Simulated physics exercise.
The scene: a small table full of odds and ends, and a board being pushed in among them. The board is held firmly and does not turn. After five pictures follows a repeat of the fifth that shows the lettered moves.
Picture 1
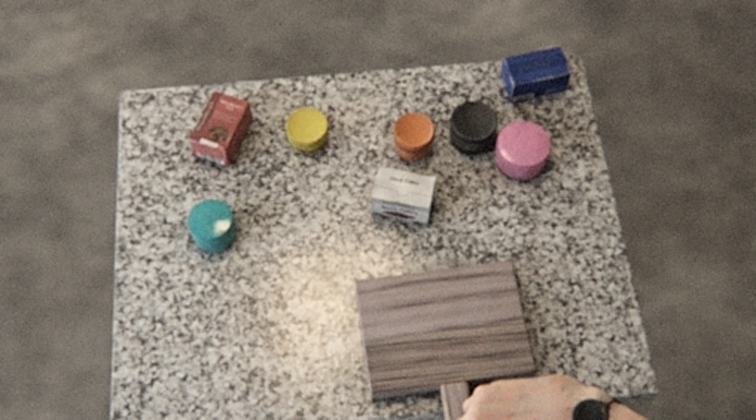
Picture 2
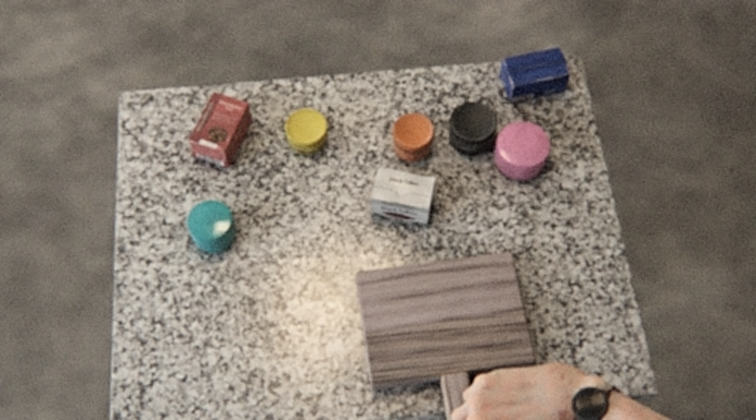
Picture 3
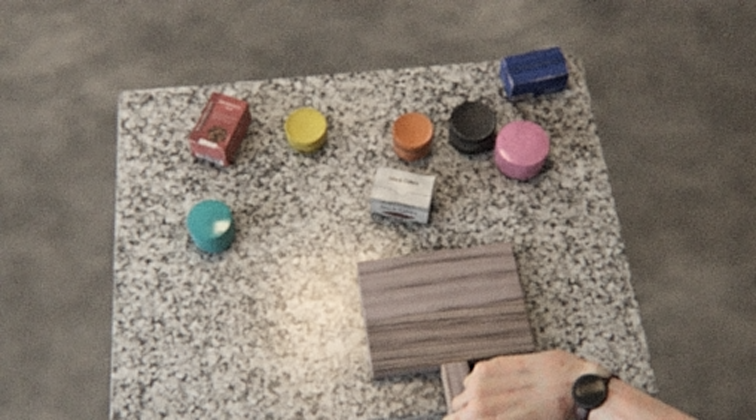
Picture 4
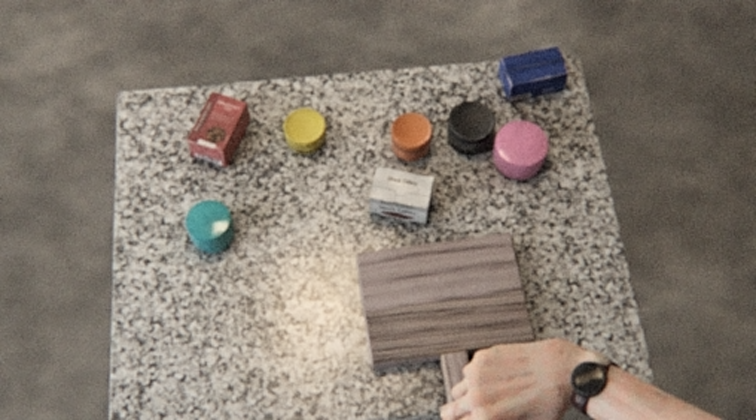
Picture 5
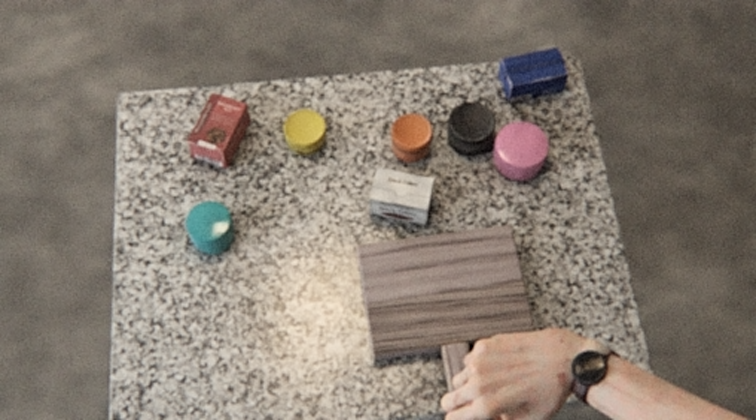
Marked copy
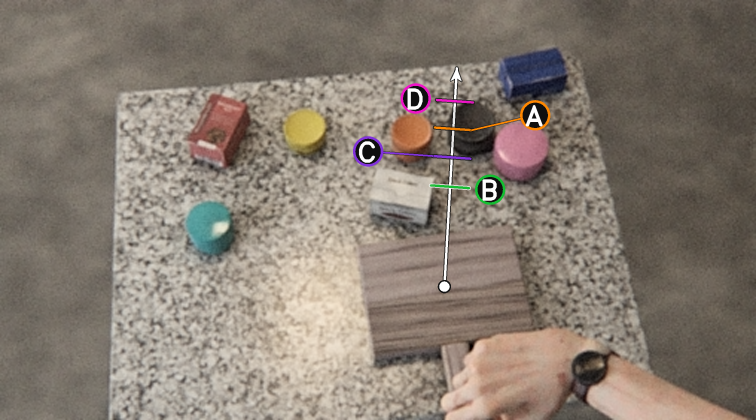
A hand slides a wooden board slowly up the speckled table toward a white packet.
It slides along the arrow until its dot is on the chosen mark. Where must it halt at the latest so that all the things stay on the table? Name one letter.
Up to mark C.
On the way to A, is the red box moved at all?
No.
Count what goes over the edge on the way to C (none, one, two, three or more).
The count is none.
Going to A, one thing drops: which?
The orange jar goes over.
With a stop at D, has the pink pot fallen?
No.
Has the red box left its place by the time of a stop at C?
No.
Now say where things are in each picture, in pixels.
In the first picture, red box (222, 129); orange jar (413, 137); yellow jar (307, 131).
In the second picture, board (444, 315); blue box (534, 75).
In the third picture, board (444, 305); pink pot (522, 150).
In the fourth picture, board (444, 295); white packet (401, 195).
In the fifth picture, board (444, 287); orange jar (411, 139); yellow jar (305, 132); blue box (533, 75).
On the marked copy, A at (454, 129); B at (450, 187); C at (451, 158); D at (455, 101); the arrow from (444, 287) to (457, 68); the white dot at (444, 287).
Taking C. A third of the way, board (447, 241); white packet (400, 176); blue box (533, 75).
Two thirds of the way, board (449, 194); orange jar (408, 100); pink pot (532, 122).
When it is over, board (451, 163); orange jar (404, 73); black jar (465, 92); nothing has fallen.
As for the rest, A drops the orange jar; B is safe but short; D drops the black jar, white packet and orange jar.
